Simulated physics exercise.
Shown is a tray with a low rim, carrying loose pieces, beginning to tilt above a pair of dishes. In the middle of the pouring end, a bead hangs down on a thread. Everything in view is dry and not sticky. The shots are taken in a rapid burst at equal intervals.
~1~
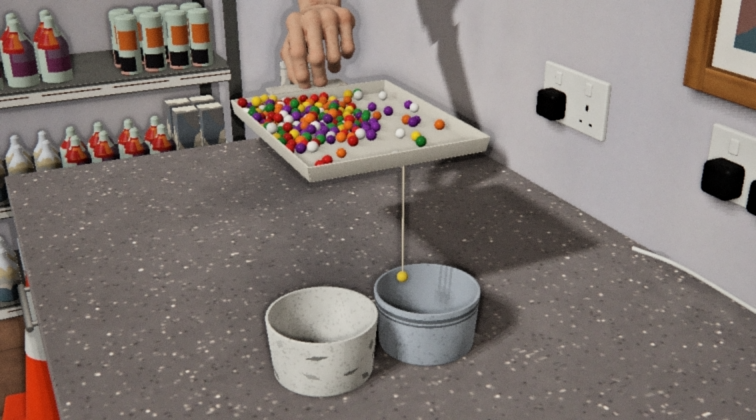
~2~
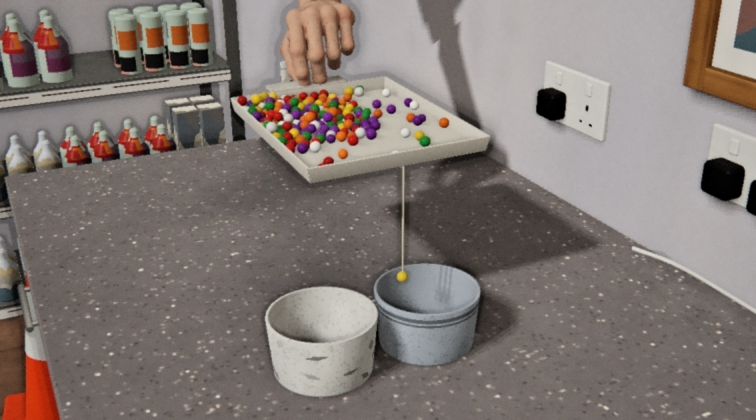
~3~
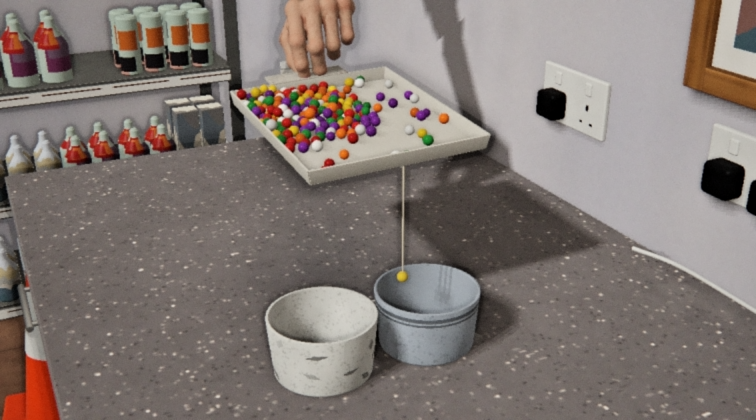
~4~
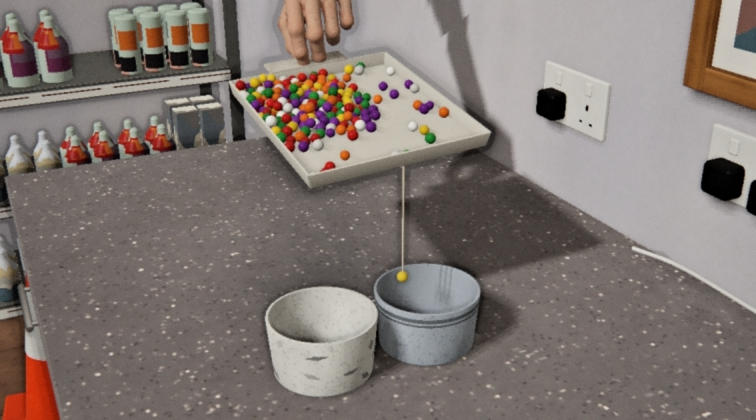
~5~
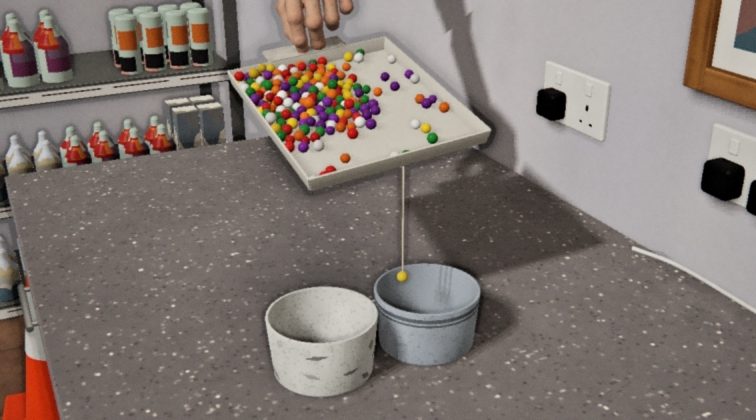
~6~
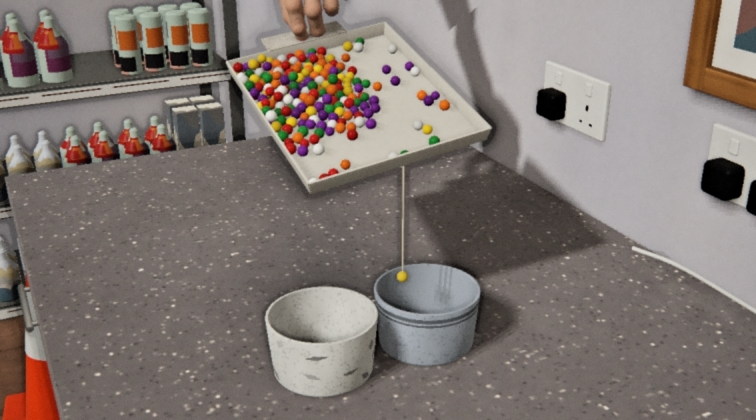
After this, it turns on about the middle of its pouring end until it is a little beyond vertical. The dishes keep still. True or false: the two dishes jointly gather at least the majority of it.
True, they gather the majority.
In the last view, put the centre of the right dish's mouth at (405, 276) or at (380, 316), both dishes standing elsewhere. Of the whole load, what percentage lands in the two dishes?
The first try gives 30 per cent, the second 70 per cent.
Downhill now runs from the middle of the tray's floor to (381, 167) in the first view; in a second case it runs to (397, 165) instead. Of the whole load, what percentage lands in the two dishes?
Near 40 % and, after that, 30 %.
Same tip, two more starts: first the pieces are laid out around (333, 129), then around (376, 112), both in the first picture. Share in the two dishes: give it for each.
Near 70 % and 80 %.
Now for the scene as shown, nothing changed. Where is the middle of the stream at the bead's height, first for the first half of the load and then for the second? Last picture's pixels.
The opening part goes through (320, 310); what follows goes through (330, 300).
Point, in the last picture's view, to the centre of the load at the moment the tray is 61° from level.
The load is centred about (331, 163).
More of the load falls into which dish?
The one to the left is fuller.
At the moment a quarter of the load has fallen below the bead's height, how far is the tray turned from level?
About 70° of tilt.
Soon, tray tipped steeply; most on the tray; a small part in the left dish; a stray few outside both; about a quarter in the air.
A while on, tray tipped right over; a small part on the tray; about two thirds in the left dish; a stray few in the right dish; about a quarter outside both; a small part in the air.
Towards the end, tray tipped past a quarter turn; most in the left dish; a stray few in the right dish; about a quarter outside both.
Finally, tray tipped past a quarter turn; most in the left dish; a stray few in the right dish; about a quarter outside both.
